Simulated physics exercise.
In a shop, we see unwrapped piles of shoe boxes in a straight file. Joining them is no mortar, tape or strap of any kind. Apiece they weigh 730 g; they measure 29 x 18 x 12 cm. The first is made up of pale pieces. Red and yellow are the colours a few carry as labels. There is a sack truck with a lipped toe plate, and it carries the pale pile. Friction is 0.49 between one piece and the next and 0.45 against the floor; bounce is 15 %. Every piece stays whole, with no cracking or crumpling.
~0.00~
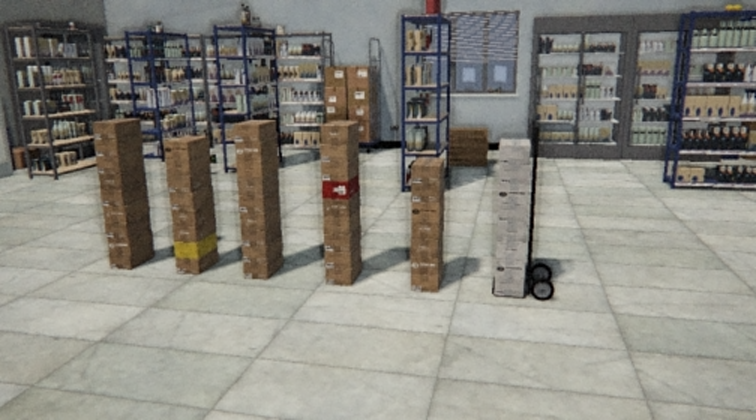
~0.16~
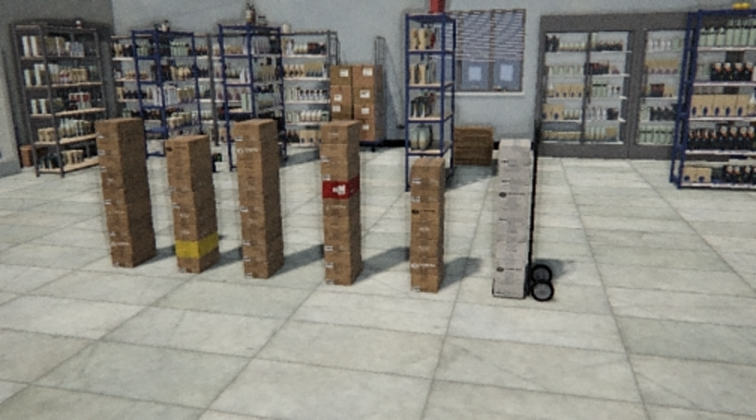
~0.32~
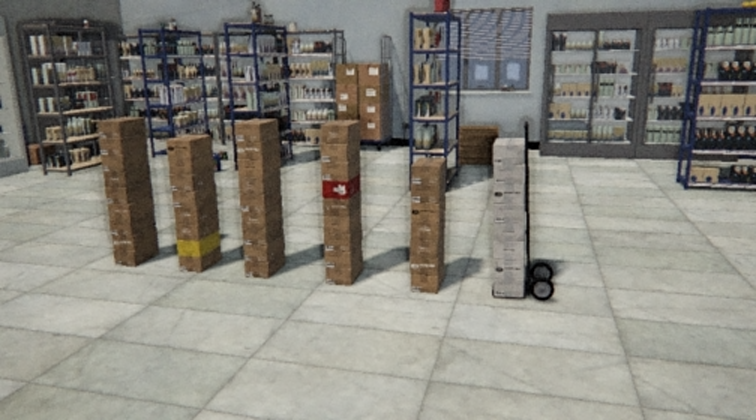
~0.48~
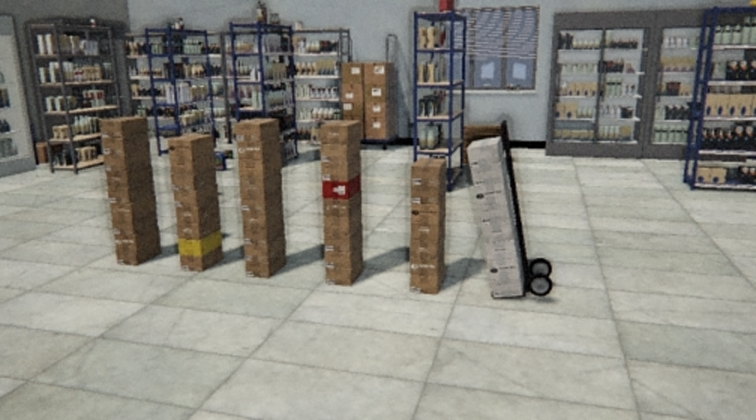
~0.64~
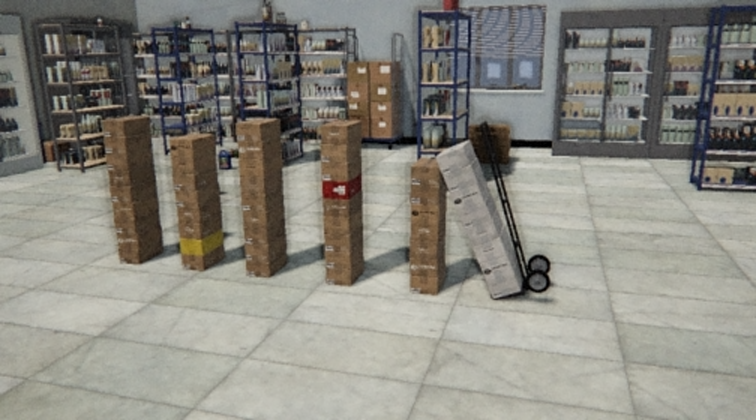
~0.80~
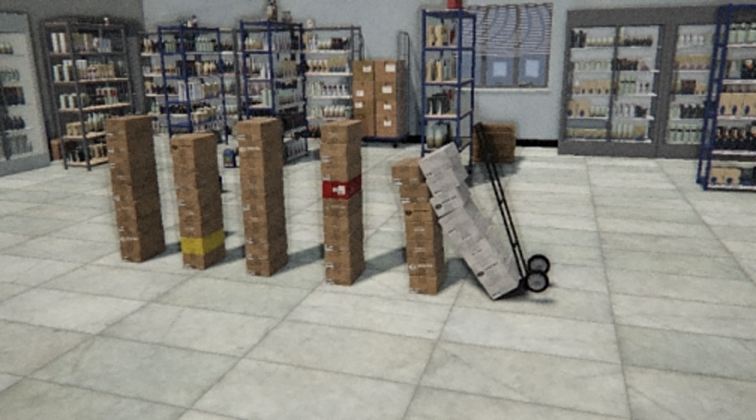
A pale stack on a hand truck tilts left and leans against a brown stack.
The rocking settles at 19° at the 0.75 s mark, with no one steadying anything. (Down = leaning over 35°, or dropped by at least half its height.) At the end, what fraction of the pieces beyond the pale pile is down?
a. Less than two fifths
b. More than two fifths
The answer is b.
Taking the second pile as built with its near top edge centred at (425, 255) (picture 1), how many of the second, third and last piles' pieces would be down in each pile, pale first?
In that case second 0, third 0, last 0.
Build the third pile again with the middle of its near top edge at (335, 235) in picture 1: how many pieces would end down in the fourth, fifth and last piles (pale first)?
You'd get fourth 0, fifth 0 and last 0.
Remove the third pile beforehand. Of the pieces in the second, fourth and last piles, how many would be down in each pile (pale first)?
Second 7, fourth 0, last 0.
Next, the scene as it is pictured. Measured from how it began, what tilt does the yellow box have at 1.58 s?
Roughly 0°.
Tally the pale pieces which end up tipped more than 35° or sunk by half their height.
Exactly 8 of the pale pieces.
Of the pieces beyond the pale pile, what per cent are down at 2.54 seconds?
80 percent by then.
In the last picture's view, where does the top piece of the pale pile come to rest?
End position: Near (366, 232) px.
After 1.58 s, 8 of the pale pile down; 9 of the 42 other boxes down; red box leaning 26°, 7 cm lower.
After 2.54 s, 8 of the pale pile down; 34 of the 42 other boxes down; red box on its side; yellow box leaning 51°, 7 cm lower.
At rest (4.8 s), 8 of the pale pile down; 42 of the 42 other boxes down; red box on its side; yellow box leaning 50°, 7 cm lower. That is 100 per cent. As the last picture would show them, middles, red box near (223, 214), yellow box near (177, 246).
